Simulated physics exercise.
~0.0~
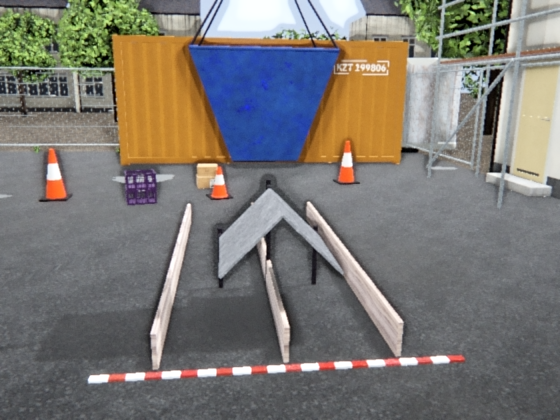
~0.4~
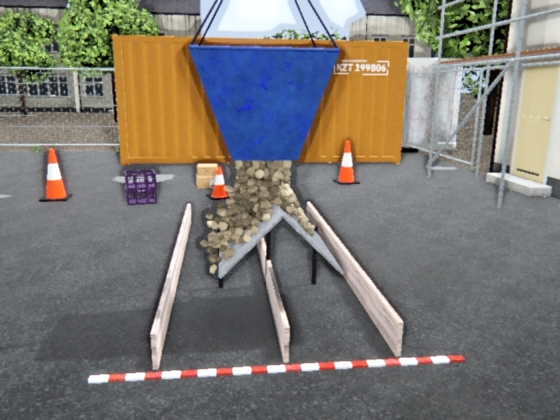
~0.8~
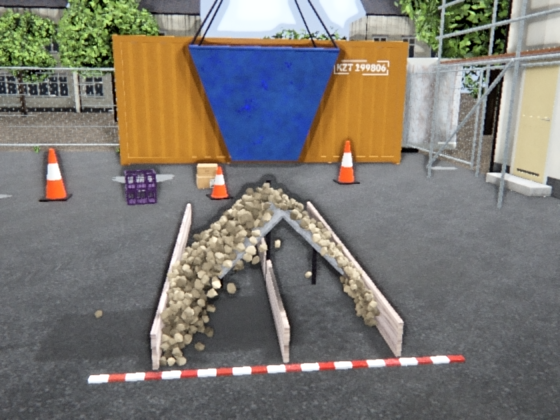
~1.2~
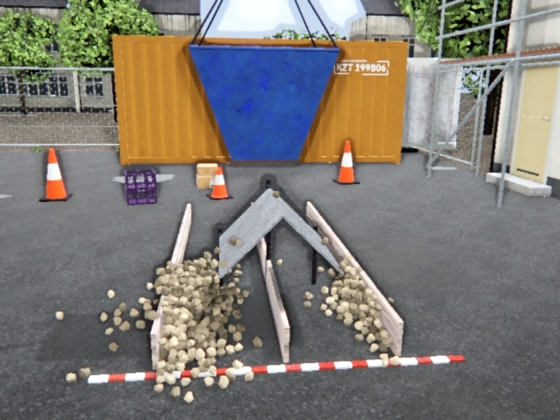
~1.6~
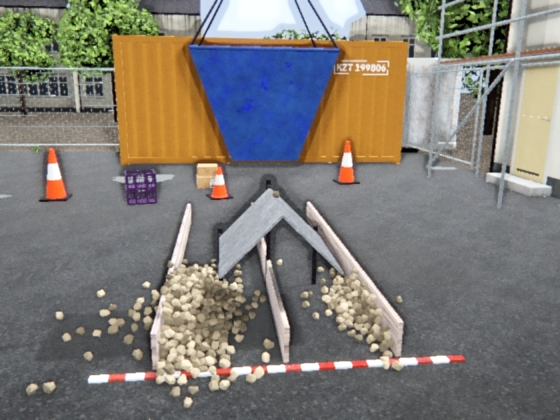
Stones drop from the hanging blue skip onto sloping steel and settle mostly in the left bay.
